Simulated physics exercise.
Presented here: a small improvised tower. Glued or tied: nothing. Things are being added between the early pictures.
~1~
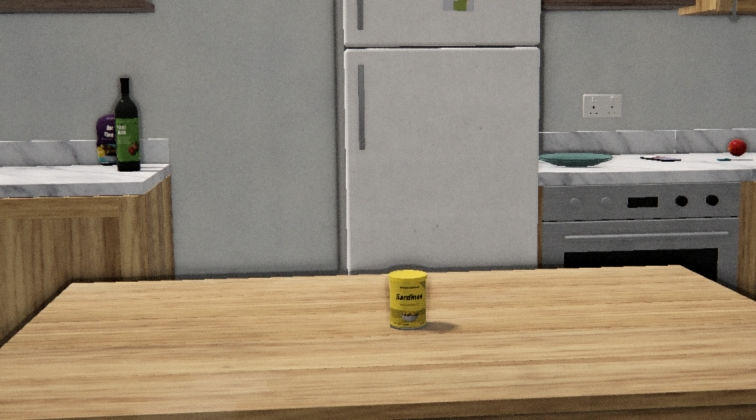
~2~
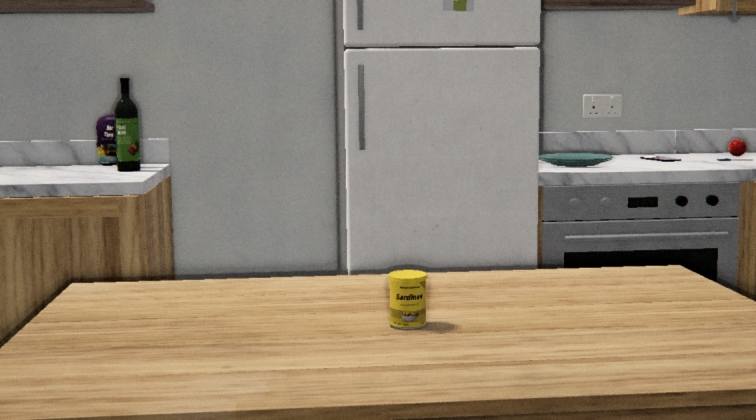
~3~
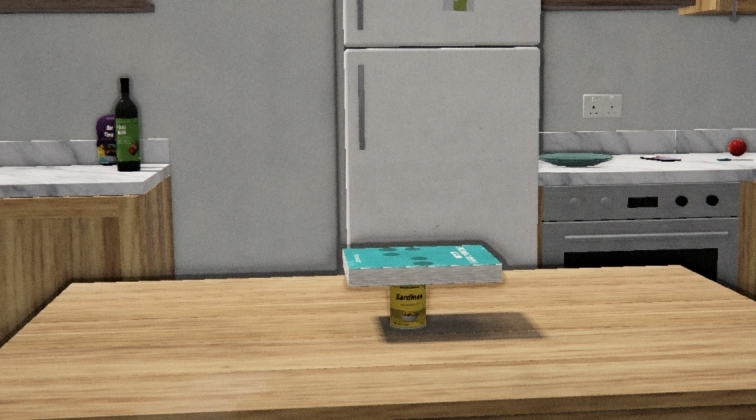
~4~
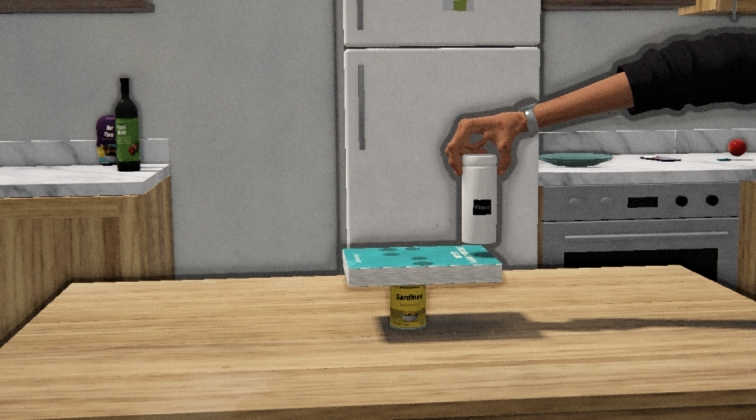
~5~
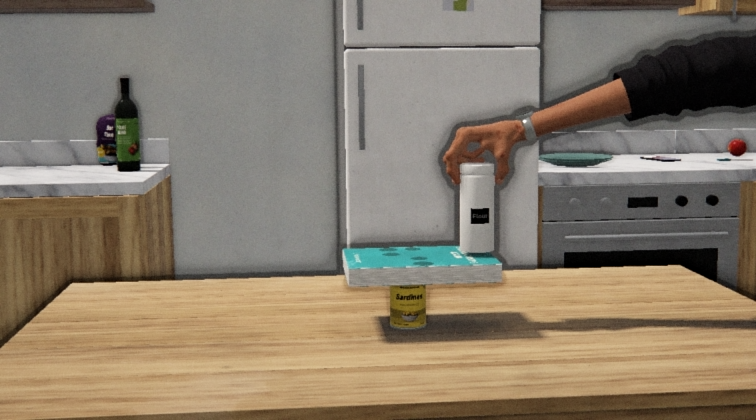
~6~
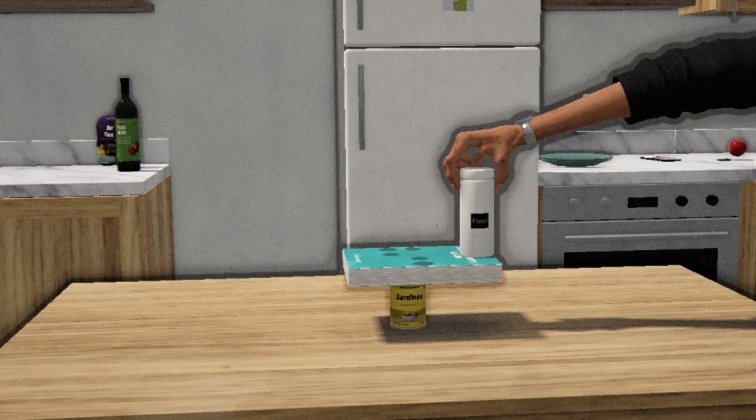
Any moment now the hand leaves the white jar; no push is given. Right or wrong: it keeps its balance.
Wrong.
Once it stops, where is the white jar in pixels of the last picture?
End position in the final view: Approximately (568, 301).
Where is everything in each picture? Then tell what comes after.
In the first picture, the last thing is not in view yet.
In the second picture, the last thing is not in view yet.
In the third picture, the last thing is not in view yet; turquoise book (419, 265).
In the fourth picture, still above its spot; white jar (479, 199); turquoise book (419, 265).
In the fifth picture, still above its spot; white jar (477, 207); turquoise book (419, 265).
In the sixth picture, set down, still held; white jar (477, 212); turquoise book (419, 265).
Then, 0.40 s past the last view, white jar now fallen; turquoise book rocked 28° from its first pose.
Then, 0.60 s past the last view, turquoise book rocked 47° from its first pose.
Then, 0.90 s past the last view, turquoise book now fallen.
Finally, fallen, turquoise book and white jar; yellow tin still in place. Final places as the last picture's camera would see them, white jar near (568, 301). The stack comes apart.
